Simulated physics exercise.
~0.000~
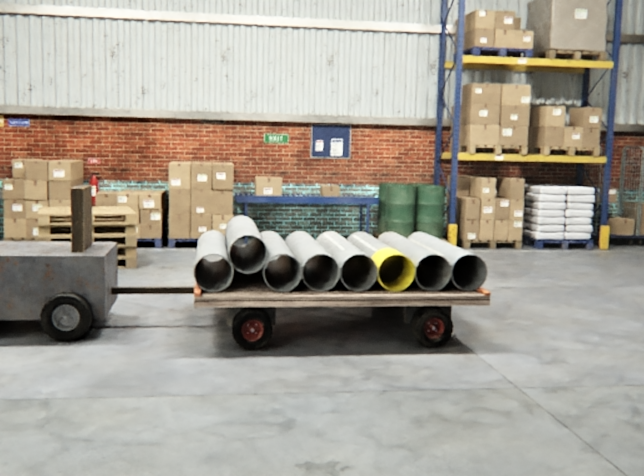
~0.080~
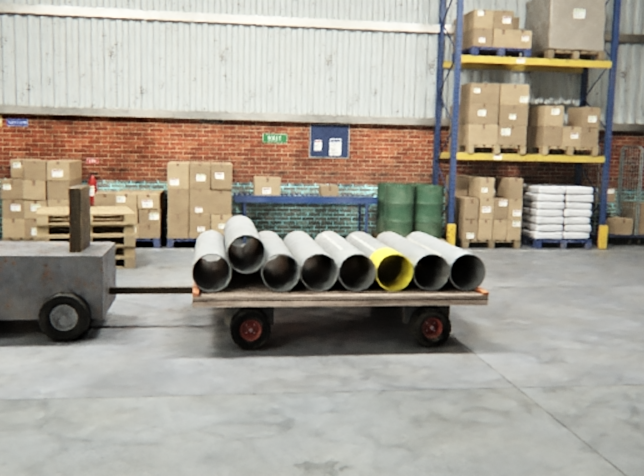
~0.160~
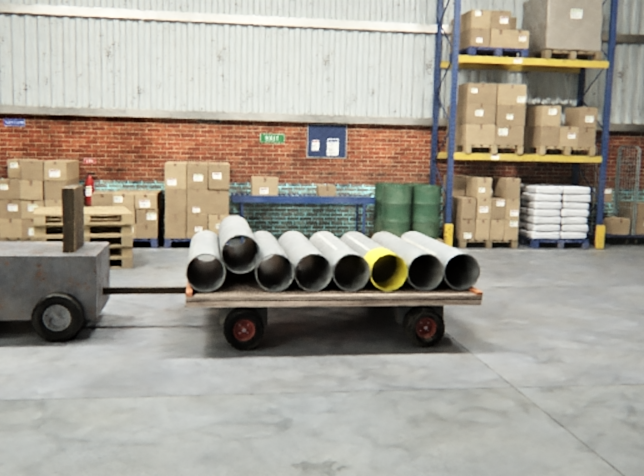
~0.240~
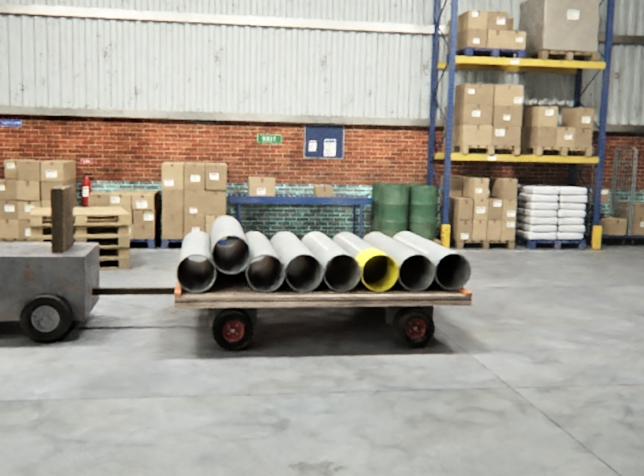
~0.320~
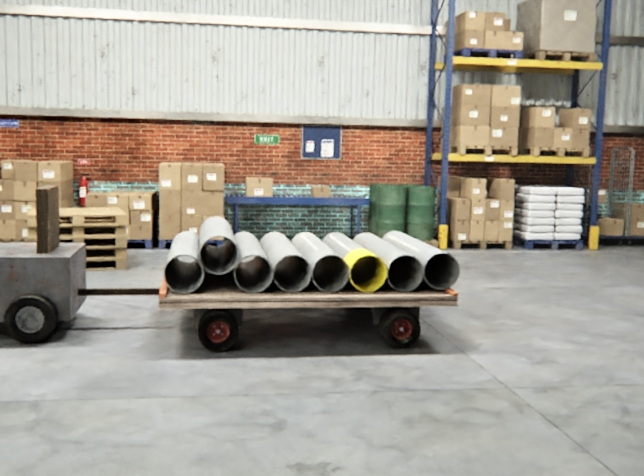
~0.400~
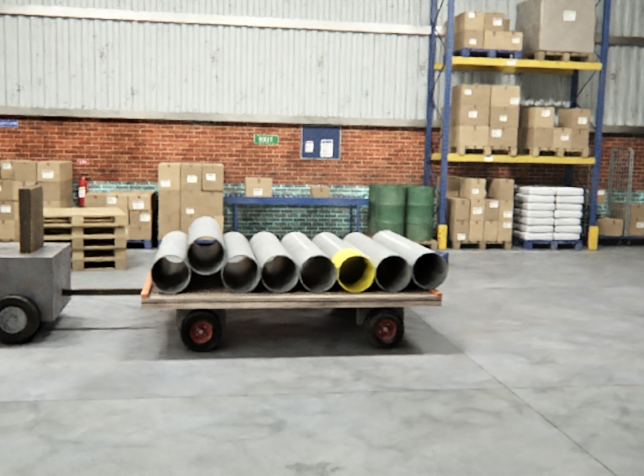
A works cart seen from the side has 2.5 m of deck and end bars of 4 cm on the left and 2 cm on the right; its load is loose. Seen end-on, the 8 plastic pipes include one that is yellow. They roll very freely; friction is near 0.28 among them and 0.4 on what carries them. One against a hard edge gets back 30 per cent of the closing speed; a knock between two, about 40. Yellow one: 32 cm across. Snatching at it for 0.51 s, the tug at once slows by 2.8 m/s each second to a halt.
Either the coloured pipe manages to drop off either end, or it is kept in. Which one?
It is kept in.
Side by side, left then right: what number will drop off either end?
Left side: 2; right side: 1.
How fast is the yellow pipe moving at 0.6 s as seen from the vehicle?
Near 0.8 m/s at that time.
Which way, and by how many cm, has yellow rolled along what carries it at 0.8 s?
Shift of yellow: 35, rightward.
After 0.6 s, yellow is on the deck, 50 cm from the right bar, rolling right along the cart; 1 gone from the cart.
After 0.8 s, yellow is on the deck, 40 cm from the right bar, rolling right along the cart; 1 gone from the cart.
After 1.6 s, yellow is on the deck, 60 cm from the right bar, rolling left along the cart; 2 gone from the cart.
At rest (3.1 s), yellow is on the deck, 100 cm from the left bar; 3 gone from the cart.
